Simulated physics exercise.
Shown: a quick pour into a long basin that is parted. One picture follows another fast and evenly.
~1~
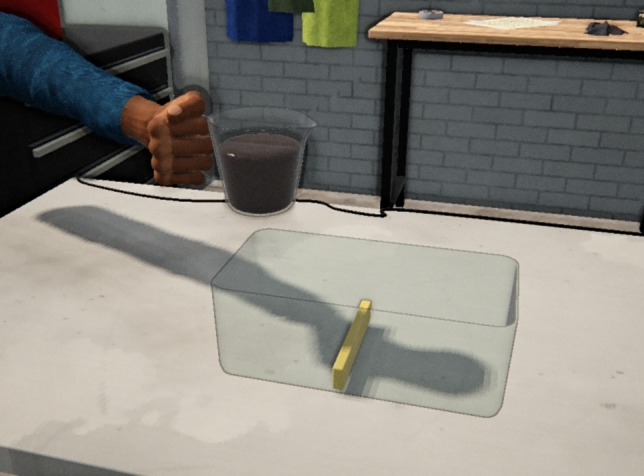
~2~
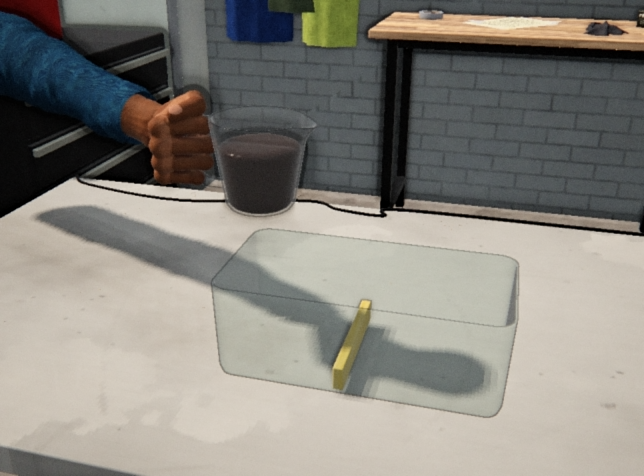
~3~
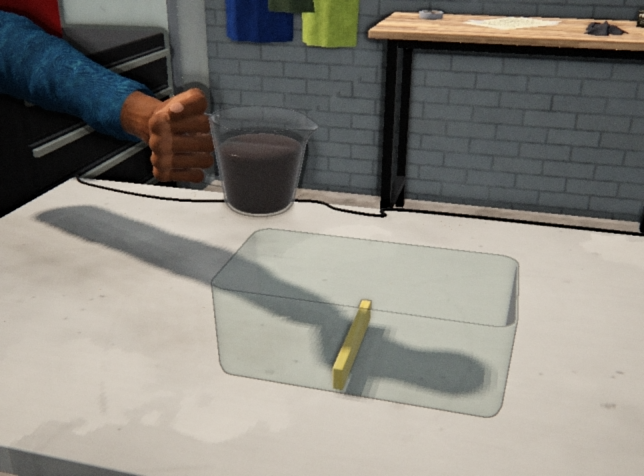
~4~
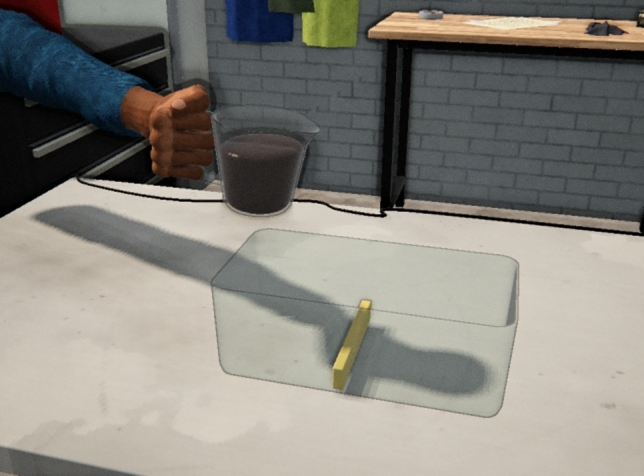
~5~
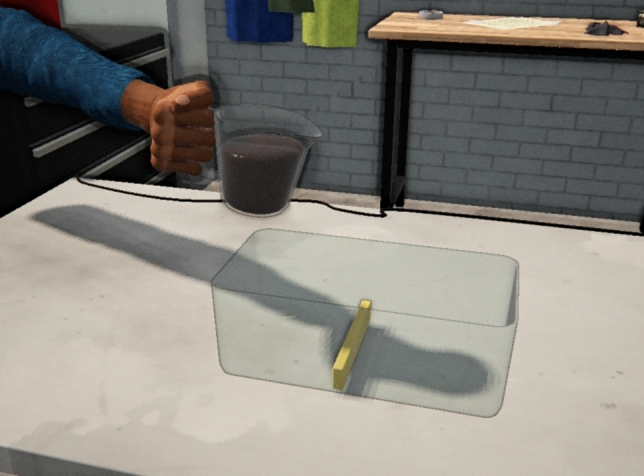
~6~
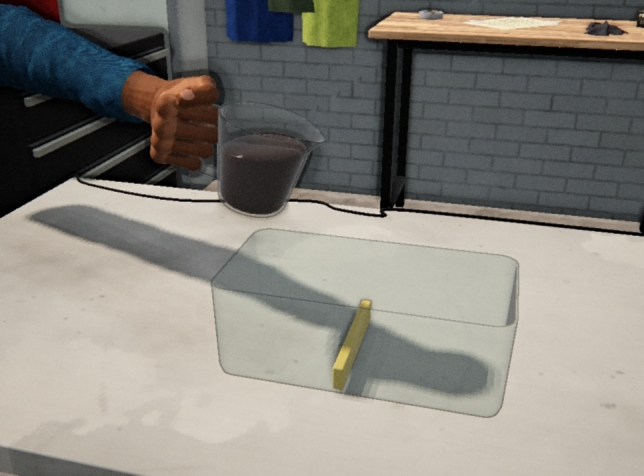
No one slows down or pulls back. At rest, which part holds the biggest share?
The right bay will be the one that fills most.
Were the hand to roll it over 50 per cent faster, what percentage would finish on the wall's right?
I'd put it at some 50 percent.
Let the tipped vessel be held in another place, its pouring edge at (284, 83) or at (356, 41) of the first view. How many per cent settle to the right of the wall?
20 % and 85 %.
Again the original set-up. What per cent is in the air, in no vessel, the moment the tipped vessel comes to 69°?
Share: Approx. 15 %.
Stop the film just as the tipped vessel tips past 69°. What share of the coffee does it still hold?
About 80 %.
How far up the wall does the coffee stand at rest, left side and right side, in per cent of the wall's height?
The left reads 20 in a hundred and the right 30 in a hundred.
A moment on, the tilt is 69° and 78 per cent is still to pour, 1 is left of the wall and 5 right of it.
Next, the tilt is 104° and 12 per cent is still to pour, 16 is left of the wall and 61 right of it.
Then the tilt is 112° and 0 per cent is still to pour, 31 is left of the wall and 68 right of it.
Later the tilt is 112° and 0 per cent is still to pour, 30 is left of the wall and 69 right of it.
Finally, 31 per cent lies left of the wall, 69 right of it and 1 outside.
